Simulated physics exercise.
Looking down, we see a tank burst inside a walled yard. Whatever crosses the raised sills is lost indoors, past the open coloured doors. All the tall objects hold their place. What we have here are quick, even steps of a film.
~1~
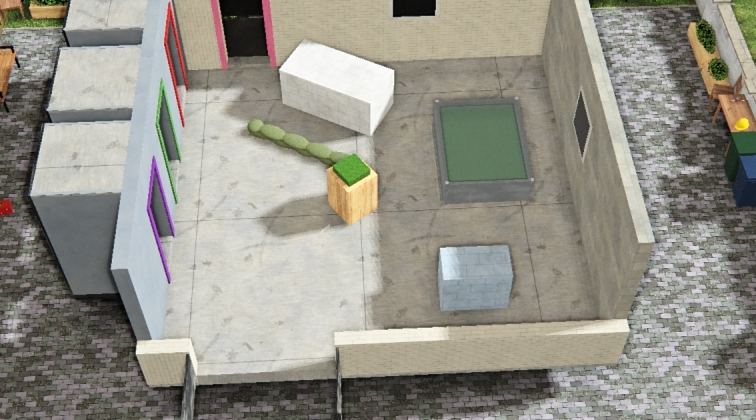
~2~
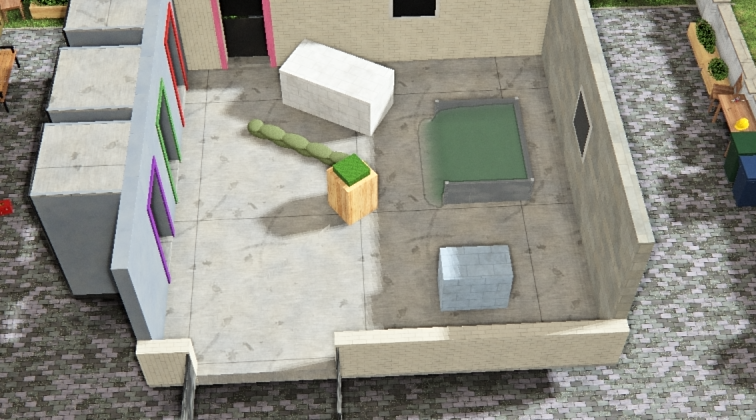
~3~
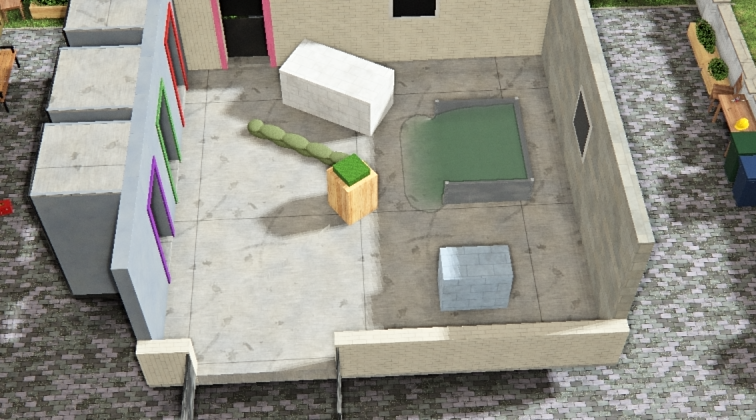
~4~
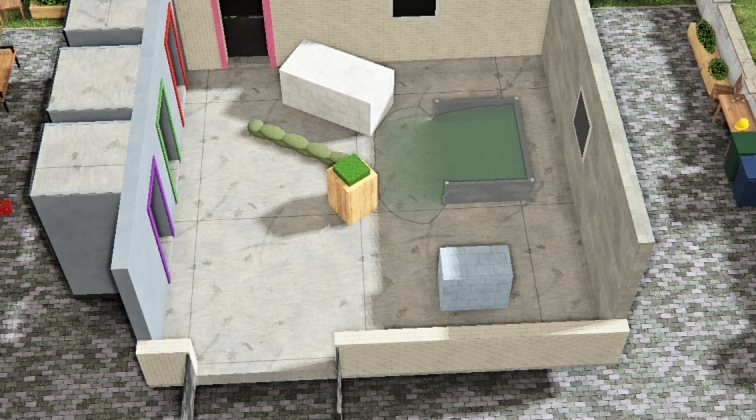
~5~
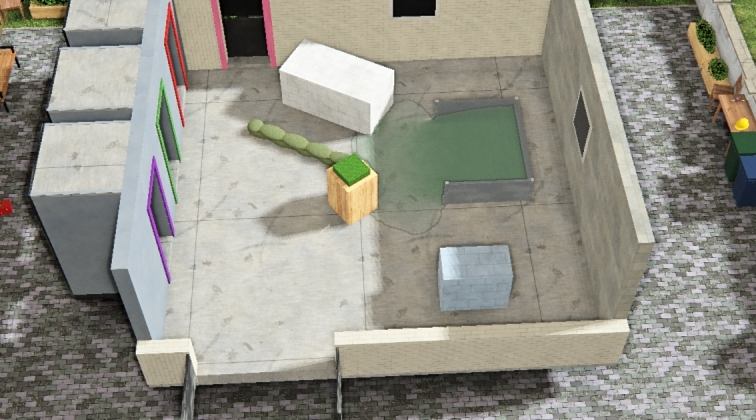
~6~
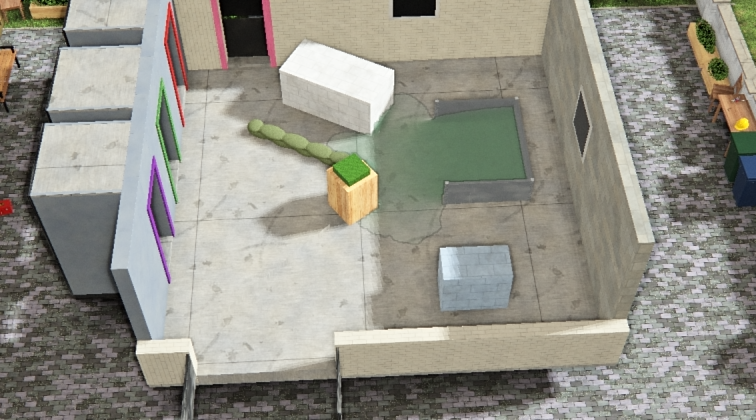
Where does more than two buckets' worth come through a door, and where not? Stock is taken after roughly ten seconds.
Through the green door two buckets or less; through the red door two buckets or less; through the purple door two buckets or less; through the pink door two buckets or less.
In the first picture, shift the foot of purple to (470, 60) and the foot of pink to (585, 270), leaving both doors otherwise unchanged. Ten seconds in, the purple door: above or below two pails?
Checking it, I find the purple door escapes flooding.
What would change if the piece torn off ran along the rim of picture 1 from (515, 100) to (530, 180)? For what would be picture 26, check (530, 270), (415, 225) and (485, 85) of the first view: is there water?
Spot one ends up deluged, spot two untouched by the spill, spot three deluged.
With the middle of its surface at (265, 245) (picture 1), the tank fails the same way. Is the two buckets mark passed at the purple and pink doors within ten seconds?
Briefly, the purple door overshoots and the pink door stays within the limit.
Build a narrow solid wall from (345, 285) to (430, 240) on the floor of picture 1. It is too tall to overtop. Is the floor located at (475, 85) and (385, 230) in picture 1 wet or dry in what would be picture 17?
Not wet, soaked.
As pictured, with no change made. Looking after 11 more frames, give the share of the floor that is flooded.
Estimated share: About 35 %.
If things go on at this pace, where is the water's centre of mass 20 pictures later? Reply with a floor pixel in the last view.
Close to (345, 160), I reckon.
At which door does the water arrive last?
That would be the purple door.
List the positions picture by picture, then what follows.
In the first frame, still water in the tank at (483, 143).
In the second frame, the front is at (425, 122), out from the gap at (442, 155).
In the third frame, water pours out at (442, 156) and has run to (416, 118).
In the fourth frame, the front is at (399, 212), out from the gap at (442, 157).
In the fifth frame, the front is at (377, 213), out from the gap at (442, 157).
In the sixth frame, water pours out at (442, 157) and has run to (332, 142).
A moment on, water covers 20 % of the floor; the green door not reached, the red door not reached, the purple door not reached, the pink door not reached.
Next, water covers 35 % of the floor; the green door not reached, the red door not reached, the purple door not reached, the pink door wet at the sill, nothing in.
Then, water covers 50 % of the floor; the green door wet at the sill, nothing in, the red door wet at the sill, nothing in, the purple door wet at the sill, nothing in, the pink door wet at the sill, nothing in.
Later, water covers 60 % of the floor; the green door wet at the sill, nothing in, the red door under two buckets in, the purple door wet at the sill, nothing in, the pink door under two buckets in.
In the end, water covers 80 % of the floor; the green door wet at the sill, nothing in, the red door under two buckets in, the purple door wet at the sill, nothing in, the pink door under two buckets in.
